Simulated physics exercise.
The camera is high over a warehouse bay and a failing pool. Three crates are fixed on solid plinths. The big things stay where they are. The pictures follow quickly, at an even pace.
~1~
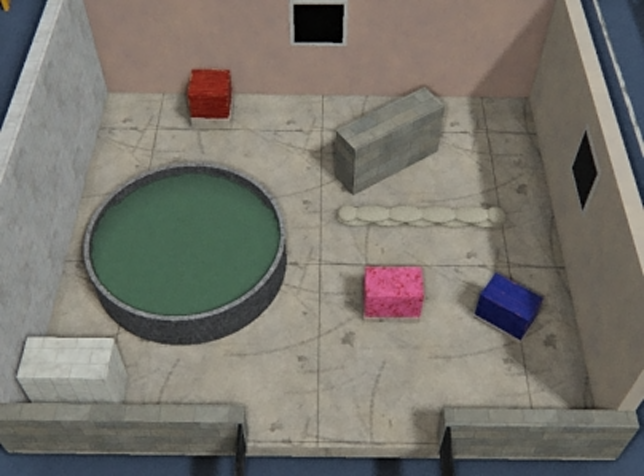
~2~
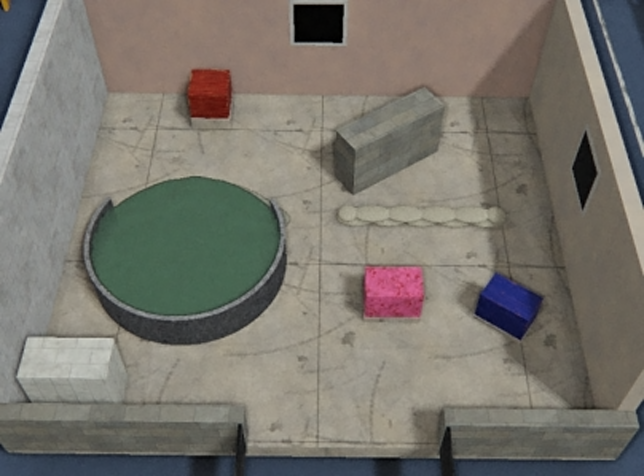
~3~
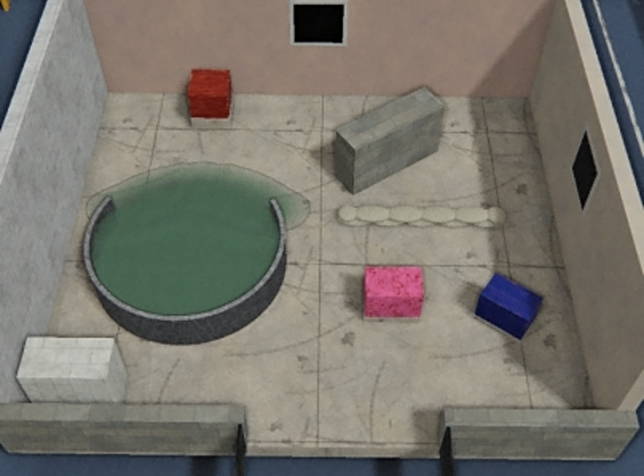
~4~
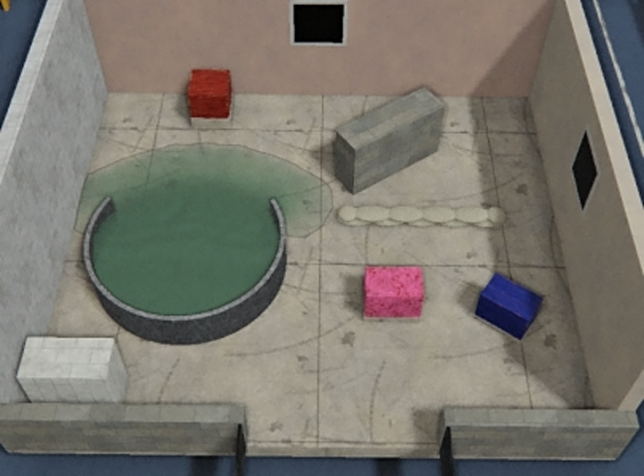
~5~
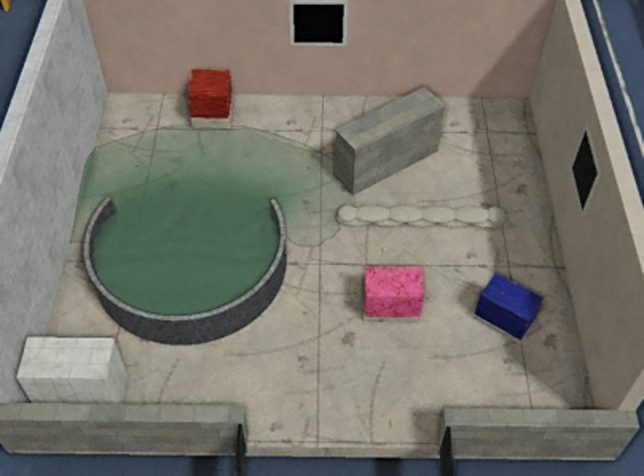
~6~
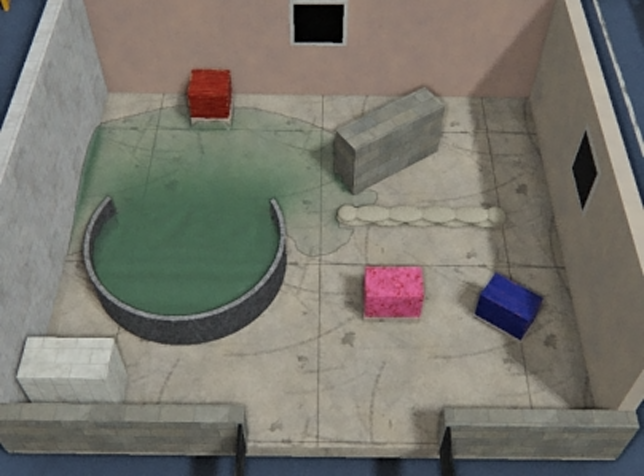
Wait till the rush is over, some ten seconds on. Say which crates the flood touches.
In the end: The blue crate gets wet; the pink crate stays dry; the red crate gets wet.
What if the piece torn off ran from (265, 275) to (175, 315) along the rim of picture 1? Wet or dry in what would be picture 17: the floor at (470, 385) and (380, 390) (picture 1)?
One after the other: Under water, flooded.
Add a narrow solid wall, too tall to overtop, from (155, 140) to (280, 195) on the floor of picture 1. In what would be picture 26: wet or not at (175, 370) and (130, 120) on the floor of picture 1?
In that order: Free of water, wet.
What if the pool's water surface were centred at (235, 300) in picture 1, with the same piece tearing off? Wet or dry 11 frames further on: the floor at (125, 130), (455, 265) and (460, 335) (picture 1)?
In turn: Wet, wet, not flooded.
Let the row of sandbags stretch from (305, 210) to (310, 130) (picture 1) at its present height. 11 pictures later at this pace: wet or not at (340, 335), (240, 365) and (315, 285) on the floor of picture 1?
One after the other: No water, no water, dry.
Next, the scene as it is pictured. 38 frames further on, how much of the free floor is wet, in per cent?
Some 75 per cent.
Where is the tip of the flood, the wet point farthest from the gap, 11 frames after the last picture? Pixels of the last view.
I would point to (510, 102).
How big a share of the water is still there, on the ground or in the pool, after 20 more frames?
About 100 per cent.
A moment on, water covers 35 % of the floor; the blue crate not reached, the pink crate not reached, the red crate water round its plinth.
Next, water covers 40 % of the floor; the blue crate not reached, the pink crate not reached, the red crate water round its plinth.
Then, water covers 45 % of the floor; the blue crate not reached, the pink crate water round its plinth, the red crate water round its plinth.
Later, water covers 75 % of the floor; the blue crate water round its plinth, the pink crate water round its plinth, the red crate water round its plinth.
In the end, water covers 95 % of the floor; the blue crate was topped, the pink crate stayed above the water, the red crate was topped.
